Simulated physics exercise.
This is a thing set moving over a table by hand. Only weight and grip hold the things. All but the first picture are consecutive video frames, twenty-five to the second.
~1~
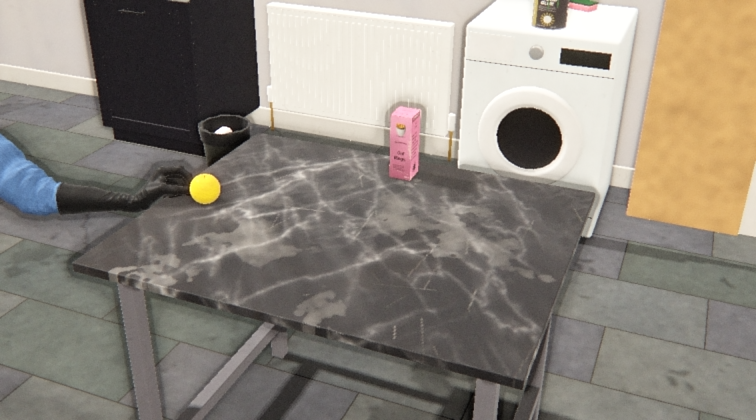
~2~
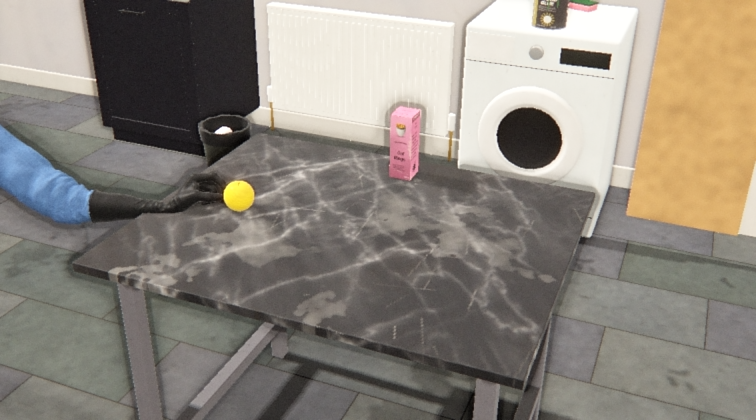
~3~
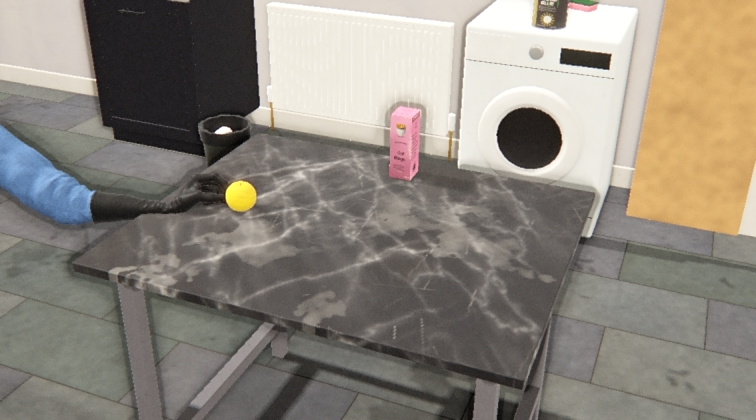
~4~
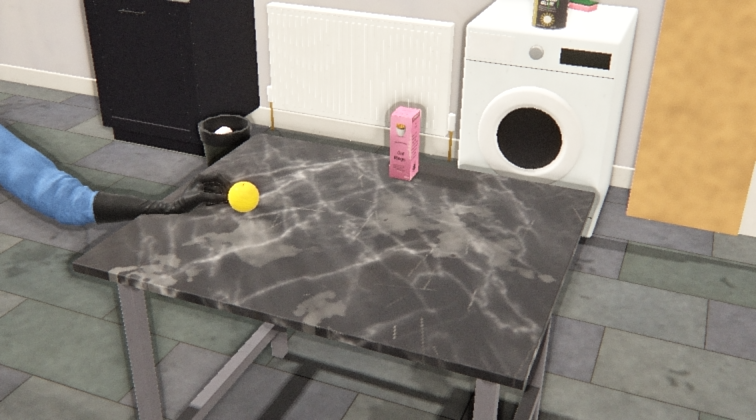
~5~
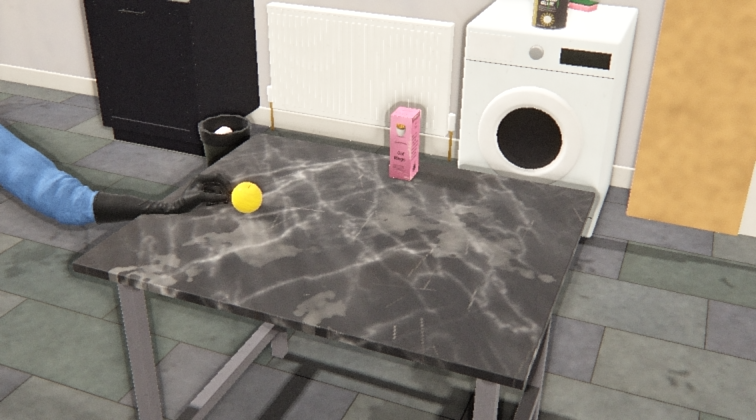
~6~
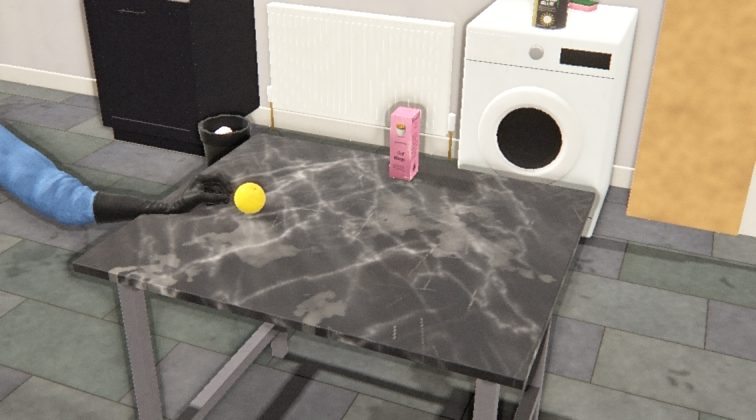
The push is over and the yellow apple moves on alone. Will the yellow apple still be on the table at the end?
The yellow apple remains on top.
Then, 0.30 s later than the last frame, yellow apple moved about its own width near (271, 203).
Then, 0.80 s later than the last frame, yellow apple moved well along near (297, 208).
When it is over, moved from the start, yellow apple. End places, in pixels of the last picture, yellow apple near (315, 212).
